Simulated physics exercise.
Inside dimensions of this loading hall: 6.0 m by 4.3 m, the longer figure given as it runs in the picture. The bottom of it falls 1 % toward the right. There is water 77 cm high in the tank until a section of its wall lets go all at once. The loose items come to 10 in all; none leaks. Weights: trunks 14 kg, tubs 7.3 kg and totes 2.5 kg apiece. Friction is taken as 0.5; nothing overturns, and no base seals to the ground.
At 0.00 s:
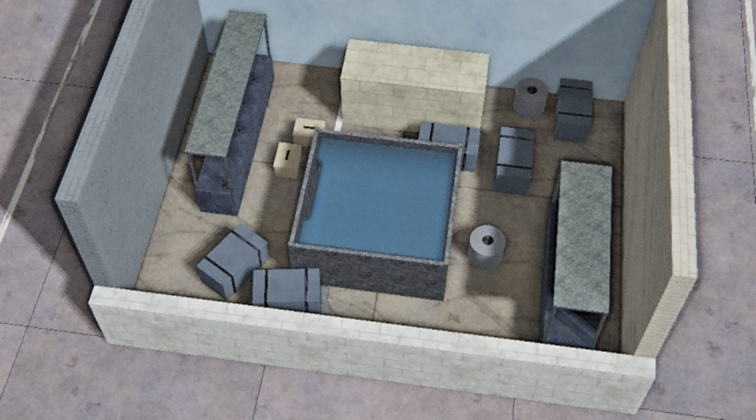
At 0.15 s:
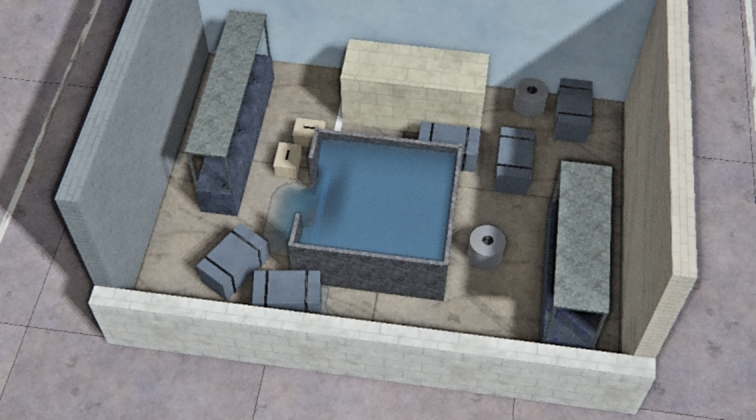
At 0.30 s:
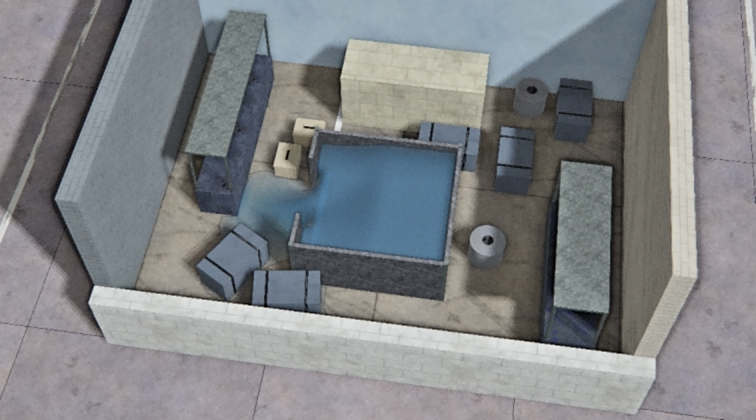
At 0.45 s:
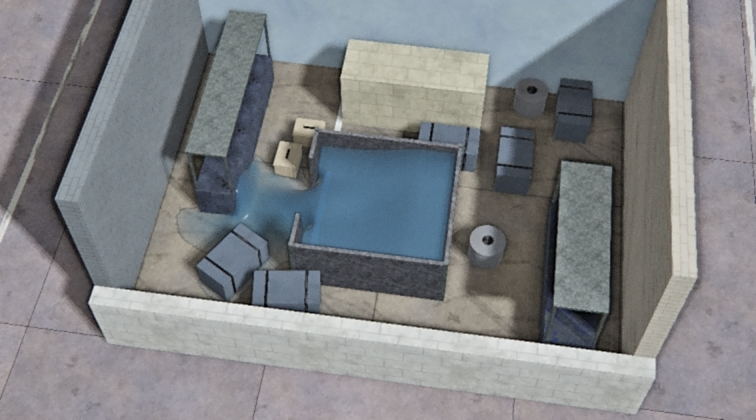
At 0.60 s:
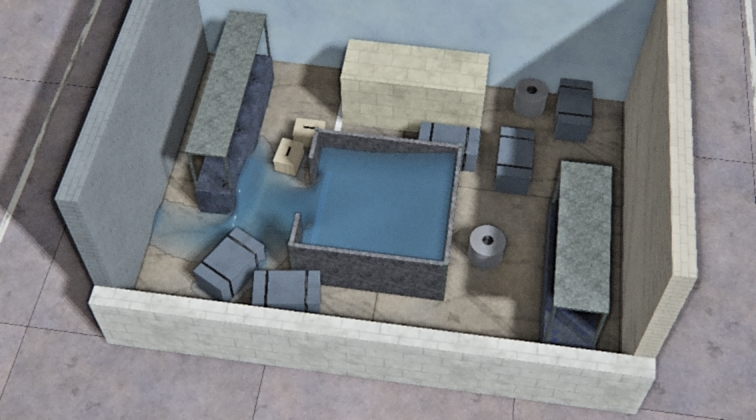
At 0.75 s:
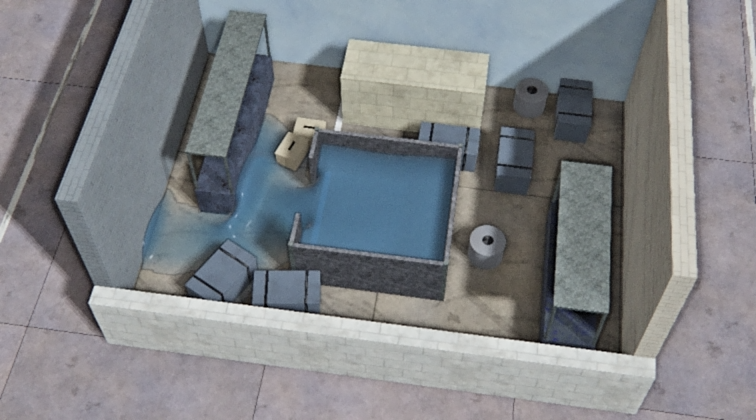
In a walled loading hall, water pours through a gap in the left side of a raised square tank and spreads across the floor to the left wall, slightly shifting a trunk and a pale tote nearby.
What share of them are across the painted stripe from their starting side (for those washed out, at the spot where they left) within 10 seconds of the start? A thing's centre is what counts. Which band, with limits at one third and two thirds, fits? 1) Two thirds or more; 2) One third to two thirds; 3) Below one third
2, one third to two thirds.
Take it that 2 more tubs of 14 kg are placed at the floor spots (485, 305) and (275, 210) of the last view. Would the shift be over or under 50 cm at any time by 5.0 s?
Result, in sequence: Not exceeded; exceeded.
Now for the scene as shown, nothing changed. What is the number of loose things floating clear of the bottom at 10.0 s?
I'd say 10 of them.
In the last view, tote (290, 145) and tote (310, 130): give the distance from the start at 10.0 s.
First one 150 cm, second one 250 cm.
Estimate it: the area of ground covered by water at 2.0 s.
11.5 m2.
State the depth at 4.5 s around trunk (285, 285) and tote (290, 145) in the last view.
I'd put it at 10 cm and 6 cm respectively.
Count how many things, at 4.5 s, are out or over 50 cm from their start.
6 in all.
After 2.0 s 2 of 10 are over the mark; 2 afloat.
After 4.5 s 4 of 10 are over the mark; 4 afloat.
After 7.0 s 4 of 10 are over the mark; 10 afloat.
After 10.0 s 4 of 10 are over the mark; 10 afloat.
